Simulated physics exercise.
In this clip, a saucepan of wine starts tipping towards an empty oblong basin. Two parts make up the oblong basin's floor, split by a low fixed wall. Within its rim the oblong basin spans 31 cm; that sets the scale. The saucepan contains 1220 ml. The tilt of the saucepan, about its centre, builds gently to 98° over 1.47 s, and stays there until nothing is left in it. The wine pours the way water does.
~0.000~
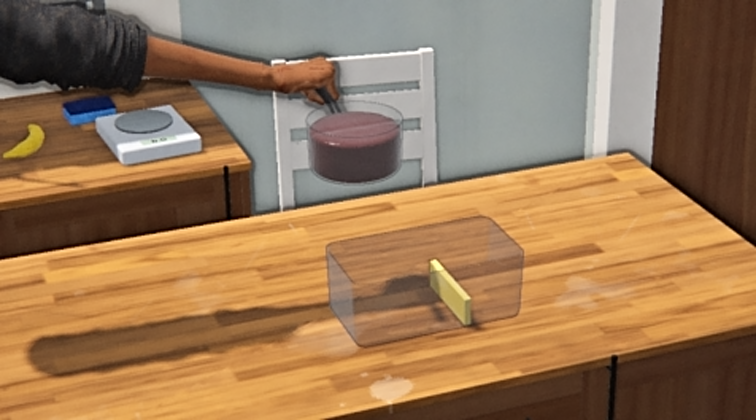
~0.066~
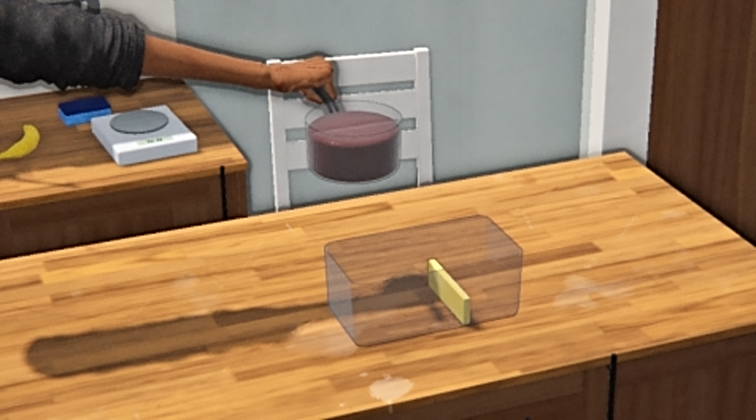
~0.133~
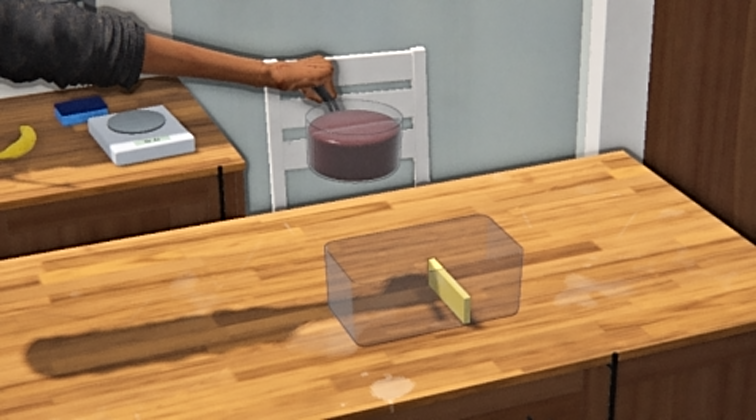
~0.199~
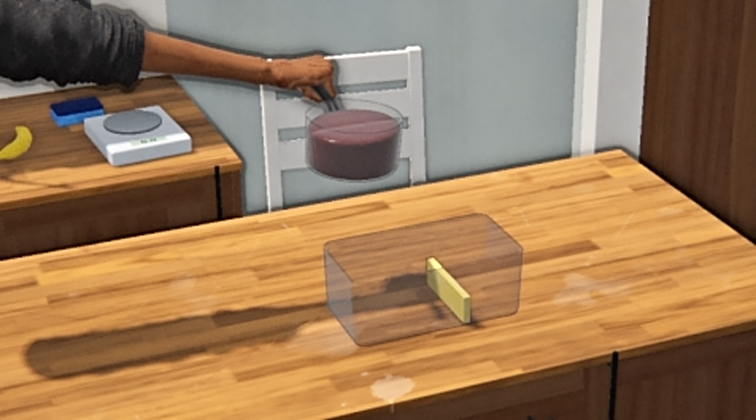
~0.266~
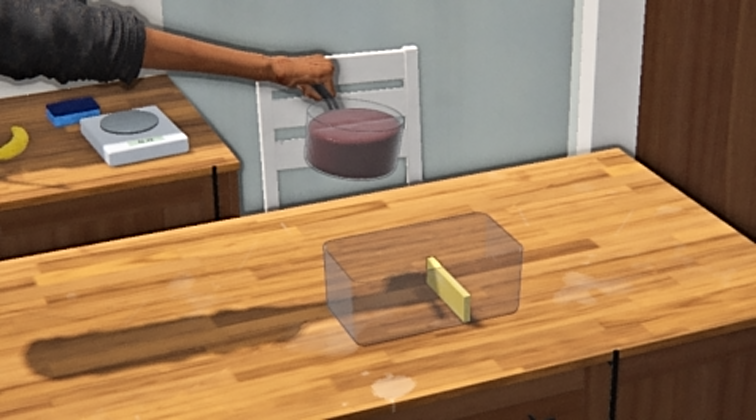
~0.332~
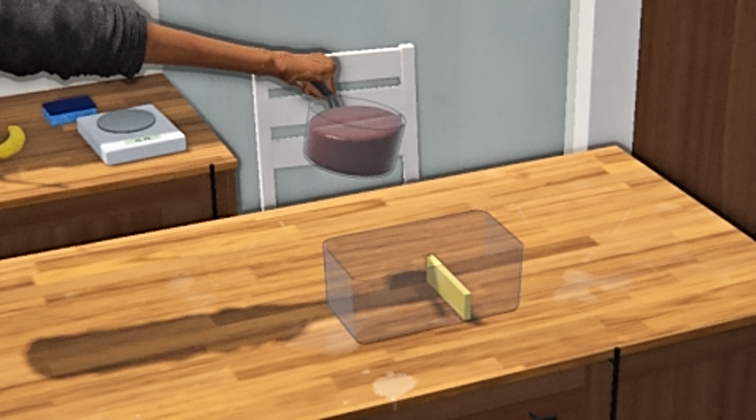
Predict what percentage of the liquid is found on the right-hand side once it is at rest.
About 53 % is on the right.
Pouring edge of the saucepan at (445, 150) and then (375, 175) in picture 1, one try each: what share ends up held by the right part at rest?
Try 1: Approx. 65 %; try 2: Approx. 5 %.
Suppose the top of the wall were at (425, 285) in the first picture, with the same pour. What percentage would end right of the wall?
That would be about 90 in a hundred, I'd say.
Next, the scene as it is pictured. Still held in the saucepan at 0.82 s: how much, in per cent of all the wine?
Close to 64 percent of the liquid remains at that time.
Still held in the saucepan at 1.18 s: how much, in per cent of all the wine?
Around 18 in a hundred.
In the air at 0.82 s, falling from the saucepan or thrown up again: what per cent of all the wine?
Share: Roughly 28 per cent.
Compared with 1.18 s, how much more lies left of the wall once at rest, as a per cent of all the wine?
I'd put it at some 30 percent.
Then, 0.82 s in, the tilt is 58° and 65 per cent is still to pour, 4 is left of the wall and 4 right of it.
Then, 1.18 s in, the tilt is 89° and 17 per cent is still to pour, 16 is left of the wall and 51 right of it.
Then, 1.56 s in, the tilt is 98° and 2 per cent is still to pour, 41 is left of the wall and 53 right of it.
Then, 1.97 s in, the tilt is 98° and 0 per cent is still to pour, 46 is left of the wall and 53 right of it.
Finally, 46 per cent lies left of the wall, 53 right of it and 1 outside.
